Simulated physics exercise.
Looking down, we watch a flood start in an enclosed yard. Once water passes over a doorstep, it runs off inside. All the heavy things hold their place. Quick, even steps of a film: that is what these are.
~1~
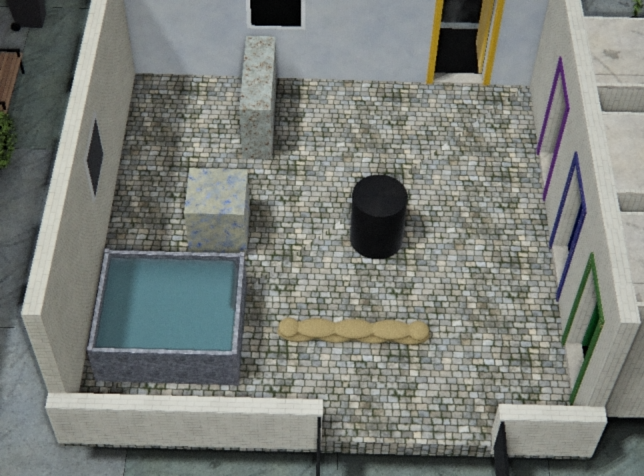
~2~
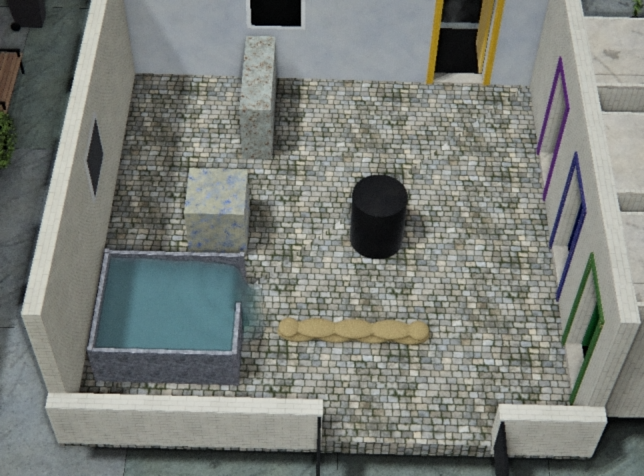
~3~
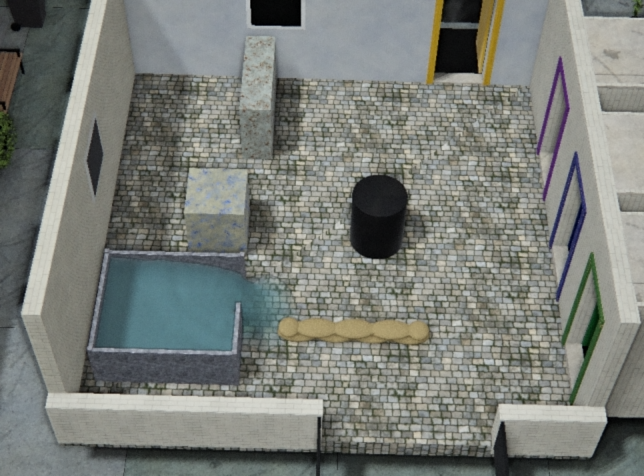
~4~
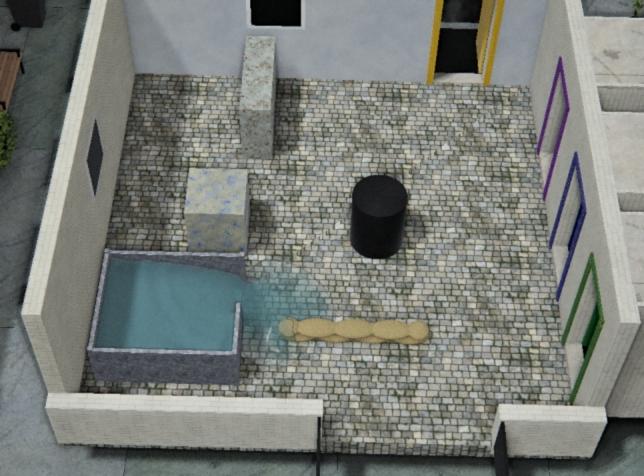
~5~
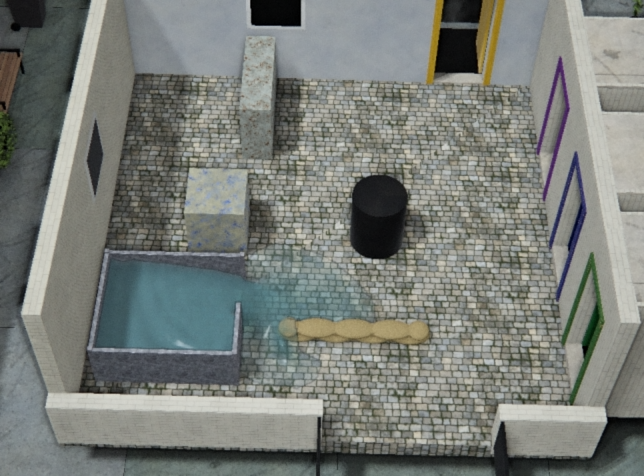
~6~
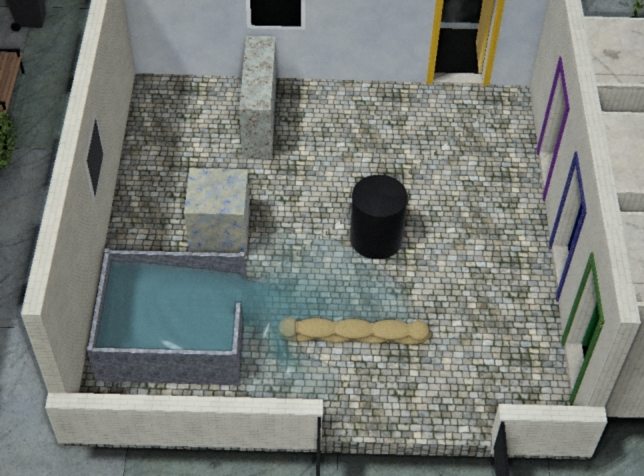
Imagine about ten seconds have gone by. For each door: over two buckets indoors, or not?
At the end, the green door respects the limit for sure, the yellow door breaks the limit for sure, the blue door breaks the limit for sure, the purple door respects the limit for sure.
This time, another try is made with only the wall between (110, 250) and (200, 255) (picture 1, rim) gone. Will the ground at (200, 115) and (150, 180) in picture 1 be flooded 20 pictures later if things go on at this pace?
Taking the two points in order, the first is waterlogged and the second is waterlogged.
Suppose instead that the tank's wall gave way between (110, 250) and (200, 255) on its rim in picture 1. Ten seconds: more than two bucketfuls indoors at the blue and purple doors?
In brief, the blue door stops short; the purple door stops short.
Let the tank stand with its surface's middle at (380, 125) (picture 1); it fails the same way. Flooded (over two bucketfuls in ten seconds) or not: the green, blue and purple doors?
Going door by door, the green door comes in under, then the blue door comes in under, then the purple door breaks the limit.
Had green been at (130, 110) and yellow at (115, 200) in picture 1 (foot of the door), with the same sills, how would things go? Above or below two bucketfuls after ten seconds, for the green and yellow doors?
The green door comes up short, and the yellow door comes up short too.
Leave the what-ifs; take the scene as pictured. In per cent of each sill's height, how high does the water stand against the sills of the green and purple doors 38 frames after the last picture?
I reckon it's around 70 and then 60 per cent.
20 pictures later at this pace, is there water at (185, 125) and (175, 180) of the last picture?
Not wet, not wet.
A moment on, water covers 25 % of the floor; the green door not reached, the yellow door not reached, the blue door not reached, the purple door not reached.
Next, water covers 35 % of the floor; the green door wet at the sill, nothing in, the yellow door not reached, the blue door over two buckets in, the purple door not reached.
Then, water covers 55 % of the floor; the green door under two buckets in, the yellow door wet at the sill, nothing in, the blue door far over two buckets in, the purple door wet at the sill, nothing in.
Later, water covers 65 % of the floor; the green door under two buckets in, the yellow door over two buckets in, the blue door far over two buckets in, the purple door wet at the sill, nothing in.
In the end, water covers 75 % of the floor; the green door under two buckets in, the yellow door far over two buckets in, the blue door far over two buckets in, the purple door wet at the sill, nothing in.
